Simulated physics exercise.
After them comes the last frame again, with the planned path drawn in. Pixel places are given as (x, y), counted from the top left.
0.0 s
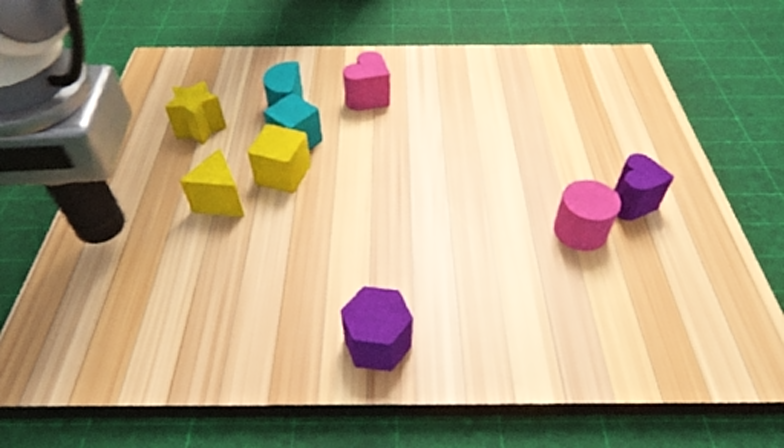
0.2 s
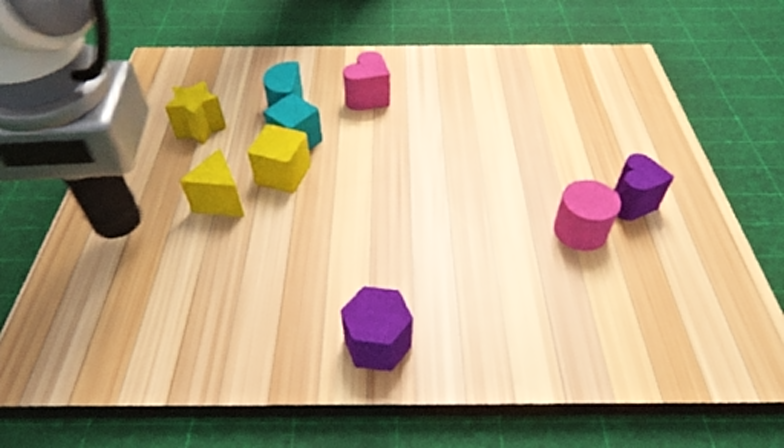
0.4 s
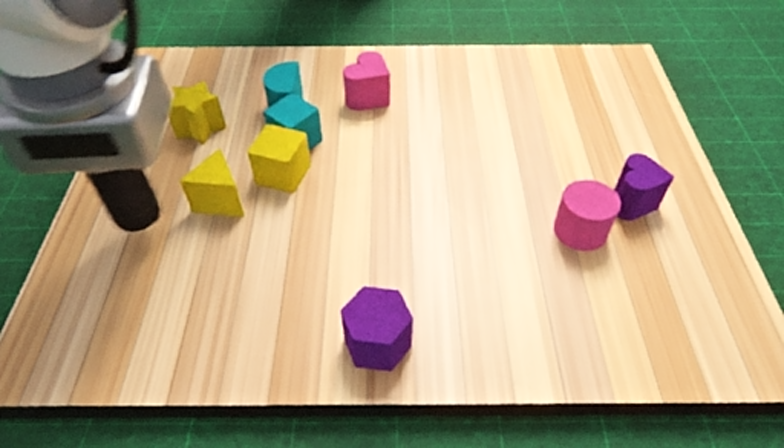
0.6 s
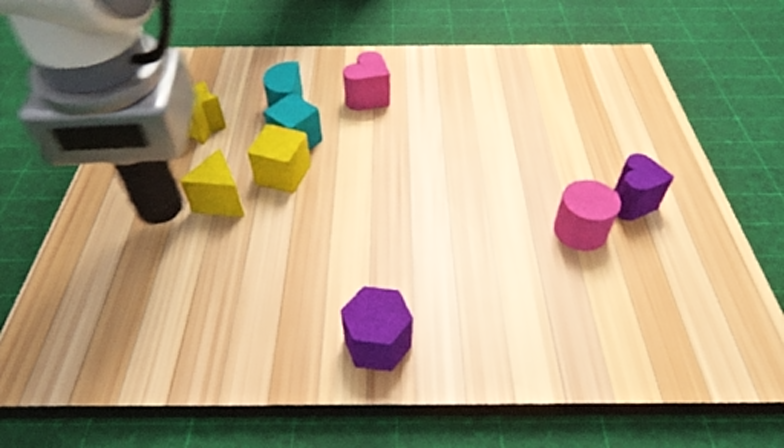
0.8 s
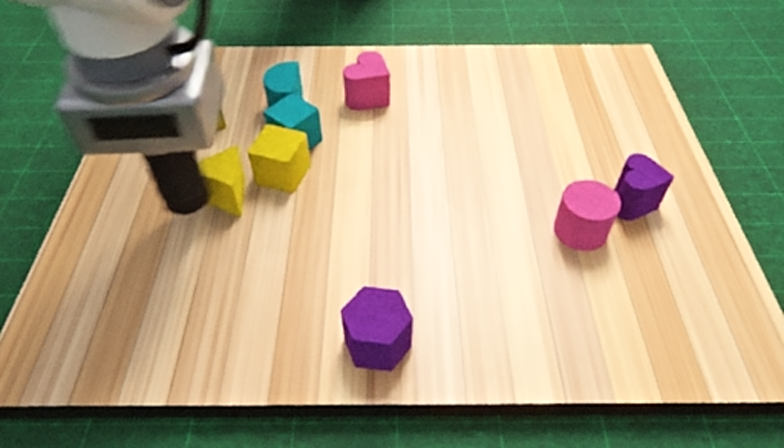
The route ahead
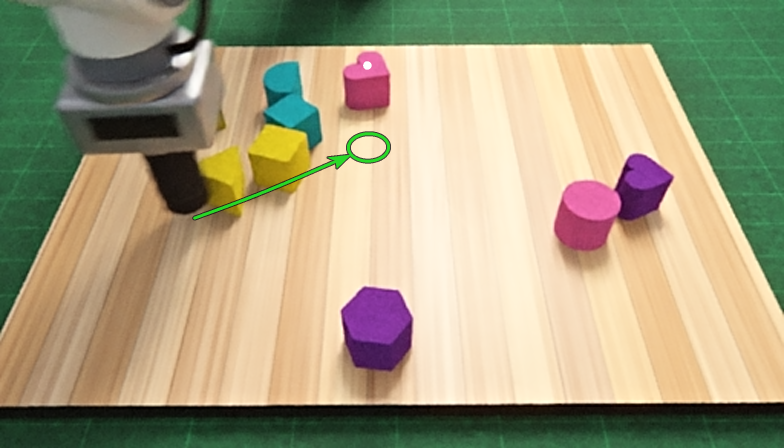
A grey and white robot arm with a black cylindrical tip slides rightward and slightly away across the left of a striped wooden board, its tip meeting the yellow triangular block and nudging it slightly right. The fixed view looks down at the board on a green gridded surface. Yellow and turquoise blocks cluster upper left beside a pink heart, a purple hexagonal block sits lower centre, and a pink cylinder and purple heart stay at right.
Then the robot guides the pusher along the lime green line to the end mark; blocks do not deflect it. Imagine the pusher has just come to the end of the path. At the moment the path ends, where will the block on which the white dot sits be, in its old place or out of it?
The block you're asking about stays where it is.
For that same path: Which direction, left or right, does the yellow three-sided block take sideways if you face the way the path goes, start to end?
To the path's left.
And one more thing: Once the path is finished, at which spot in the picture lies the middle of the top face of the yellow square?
So, by the moment the path ends, you'll find the top centre of the yellow square at (403, 101).
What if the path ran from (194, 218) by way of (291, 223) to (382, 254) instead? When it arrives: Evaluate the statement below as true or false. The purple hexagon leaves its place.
False
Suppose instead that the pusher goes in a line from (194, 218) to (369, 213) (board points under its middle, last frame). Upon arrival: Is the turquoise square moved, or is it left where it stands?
By the last moment of the path, the turquoise square has stayed put.
Path on the board, straight from (194, 218) to (369, 147); the dot is on the pink heart-shaped block.
What follows on the original path. One third of the way, pusher at (254, 175); yellow three-sided block at (260, 135); yellow square at (306, 137); turquoise square at (302, 107), turned 25° anticlockwise.
Two thirds of the way, pusher at (313, 151); yellow three-sided block at (278, 123), turned 60° anticlockwise; yellow square at (351, 123), turned 45° anticlockwise; turquoise square at (309, 102), turned 40° anticlockwise.
At the end, pusher at (368, 128); yellow three-sided block at (278, 123), turned 60° anticlockwise; yellow square at (403, 101), turned 50° anticlockwise; turquoise square at (310, 102), turned 40° anticlockwise; pink heart-shaped block in place.
